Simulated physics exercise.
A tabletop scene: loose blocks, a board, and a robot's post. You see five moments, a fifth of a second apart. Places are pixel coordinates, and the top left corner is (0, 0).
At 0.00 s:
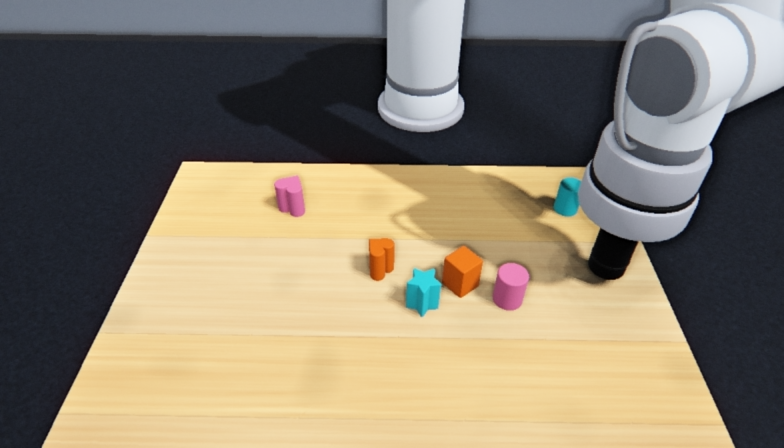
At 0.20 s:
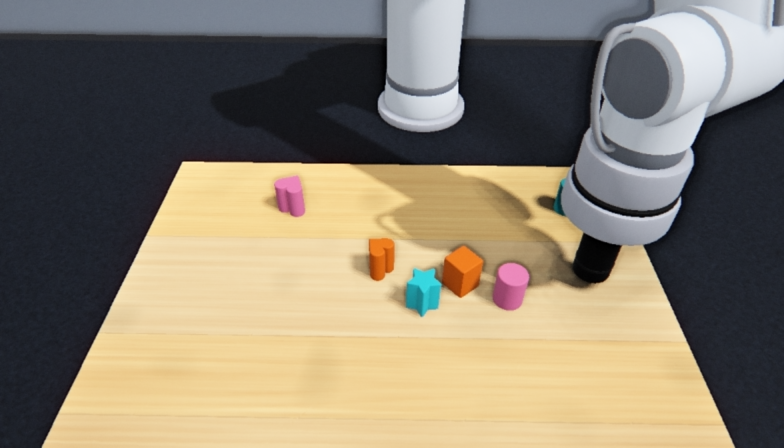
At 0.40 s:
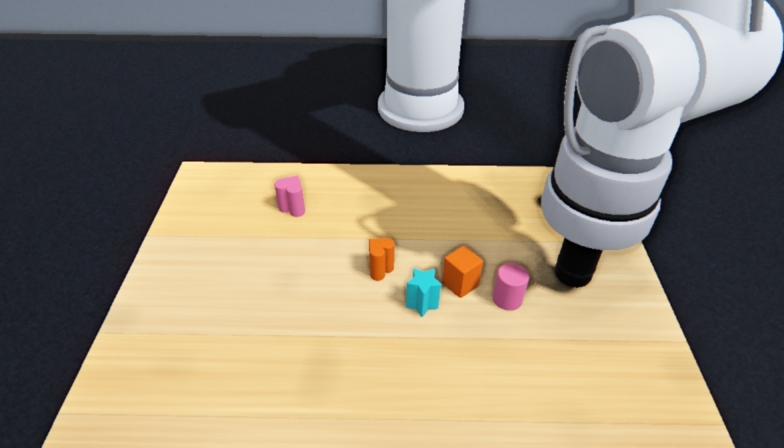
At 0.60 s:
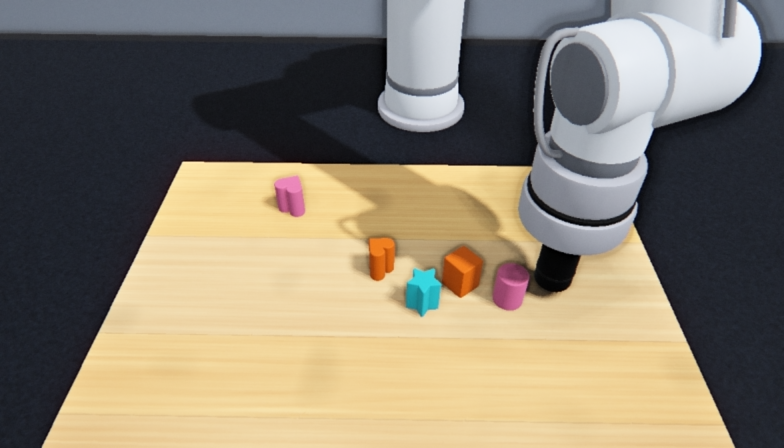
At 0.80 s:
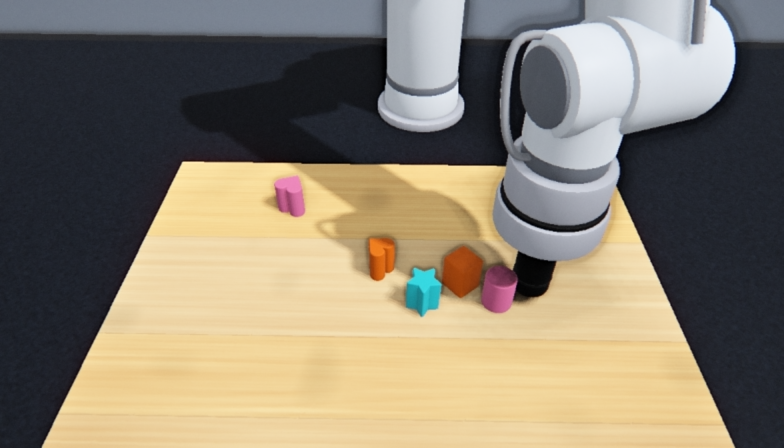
A robot arm moves its black post left across the table and nudges the pink cylinder left.
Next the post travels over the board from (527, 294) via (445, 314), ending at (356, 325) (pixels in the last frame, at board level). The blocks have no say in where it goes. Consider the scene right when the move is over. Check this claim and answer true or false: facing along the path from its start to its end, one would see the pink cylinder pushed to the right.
The claim does not hold.
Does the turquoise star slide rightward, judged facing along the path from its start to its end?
I believe so.
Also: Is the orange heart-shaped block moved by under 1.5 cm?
Yes - that is the case.
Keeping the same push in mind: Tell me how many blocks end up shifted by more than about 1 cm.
Of all the blocks, two travel more than a centimetre.
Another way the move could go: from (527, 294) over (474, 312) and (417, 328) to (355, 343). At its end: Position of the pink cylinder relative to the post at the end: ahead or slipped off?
That block remains ahead.
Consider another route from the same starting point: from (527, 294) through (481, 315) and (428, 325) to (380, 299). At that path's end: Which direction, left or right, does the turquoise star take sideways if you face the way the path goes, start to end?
It moves right.
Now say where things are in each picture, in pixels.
The first frame shows post's lower end at (606, 268); orange heart-shaped block at (380, 245); turquoise star at (424, 279); orange square piece at (464, 259); pink cylinder at (514, 274).
The second frame shows post at (590, 271); blocks still.
The third frame shows post at (573, 275); blocks still.
The fourth frame shows post at (552, 279); blocks still.
The fifth frame shows post at (529, 284); orange heart-shaped block at (380, 245); turquoise star at (424, 279); orange square piece at (464, 259); pink cylinder at (502, 276).
On the path given first. One third of the way, post at (474, 299); turquoise star at (414, 278), turned 25° clockwise; pink cylinder at (443, 291).
Two thirds of the way, post at (415, 309); turquoise star at (391, 277); orange square piece at (461, 258), turned 15° clockwise; pink cylinder at (385, 309).
At the end, post at (355, 315); orange heart-shaped block still; turquoise star at (373, 273), turned 180° clockwise; orange square piece at (461, 258), turned 15° clockwise; pink cylinder at (337, 328).
